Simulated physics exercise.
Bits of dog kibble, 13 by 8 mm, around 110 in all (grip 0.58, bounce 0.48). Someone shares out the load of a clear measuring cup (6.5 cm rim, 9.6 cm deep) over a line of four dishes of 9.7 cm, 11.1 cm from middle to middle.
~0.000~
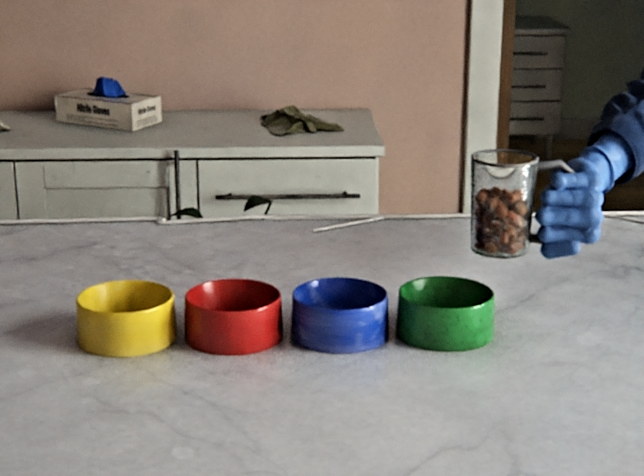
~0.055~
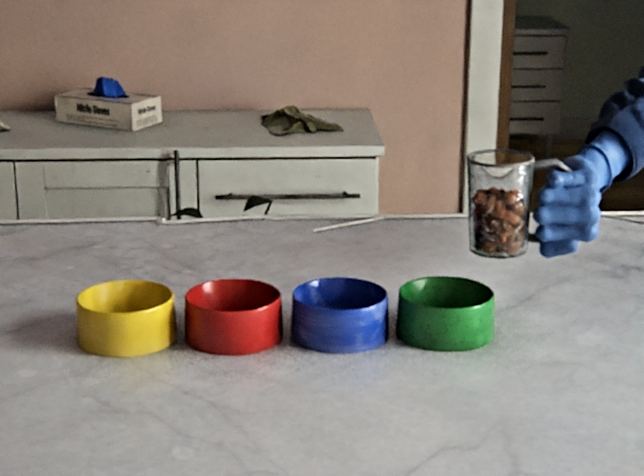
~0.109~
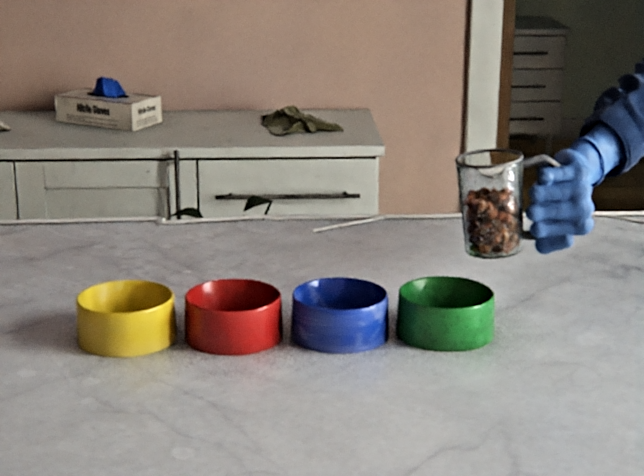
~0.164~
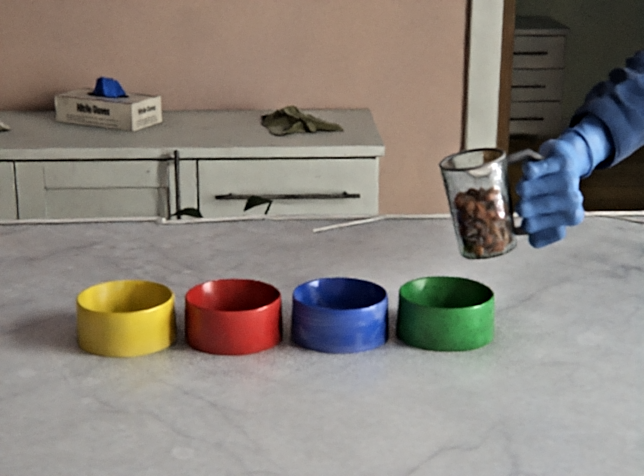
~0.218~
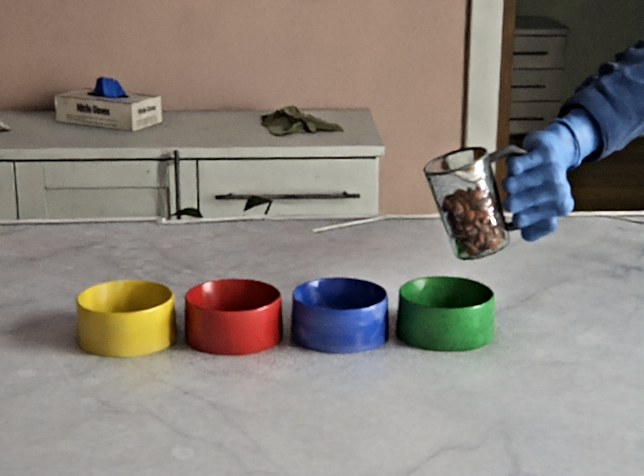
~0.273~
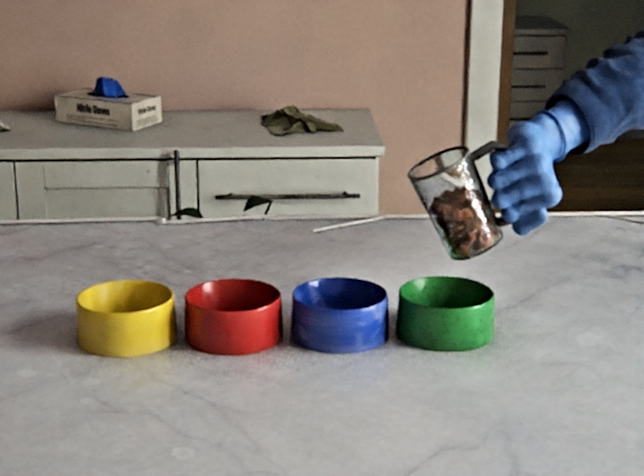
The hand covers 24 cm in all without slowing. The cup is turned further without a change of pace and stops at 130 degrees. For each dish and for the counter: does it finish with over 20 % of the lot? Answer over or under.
Red: Over, blue: Under, green: Under, yellow: Under, counter: Under.
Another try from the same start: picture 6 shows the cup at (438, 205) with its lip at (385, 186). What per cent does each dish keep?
Red 90, blue 0, green 0, yellow 0.
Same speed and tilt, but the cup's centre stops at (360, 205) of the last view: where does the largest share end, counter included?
Most goes to: Blue.
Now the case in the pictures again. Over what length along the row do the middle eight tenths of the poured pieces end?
About 5 cm.
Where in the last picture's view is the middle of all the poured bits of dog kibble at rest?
At about (222, 321).
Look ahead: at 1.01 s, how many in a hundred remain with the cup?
Roughly 95 per cent.
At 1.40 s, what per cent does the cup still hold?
About 0 per cent.
After 0.71 s, tilt 78 degrees; cup holds 100 %.
Then, at 1.01 s, tilt 114 degrees; cup holds 95 %, red 5 %.
After 1.40 s, tilt 130 degrees; cup holds 0 %, red 100 %.
By 2.0 s all is still; red 100 %, blue 0 %, green 0 %, yellow 0 %, counter 0 %.
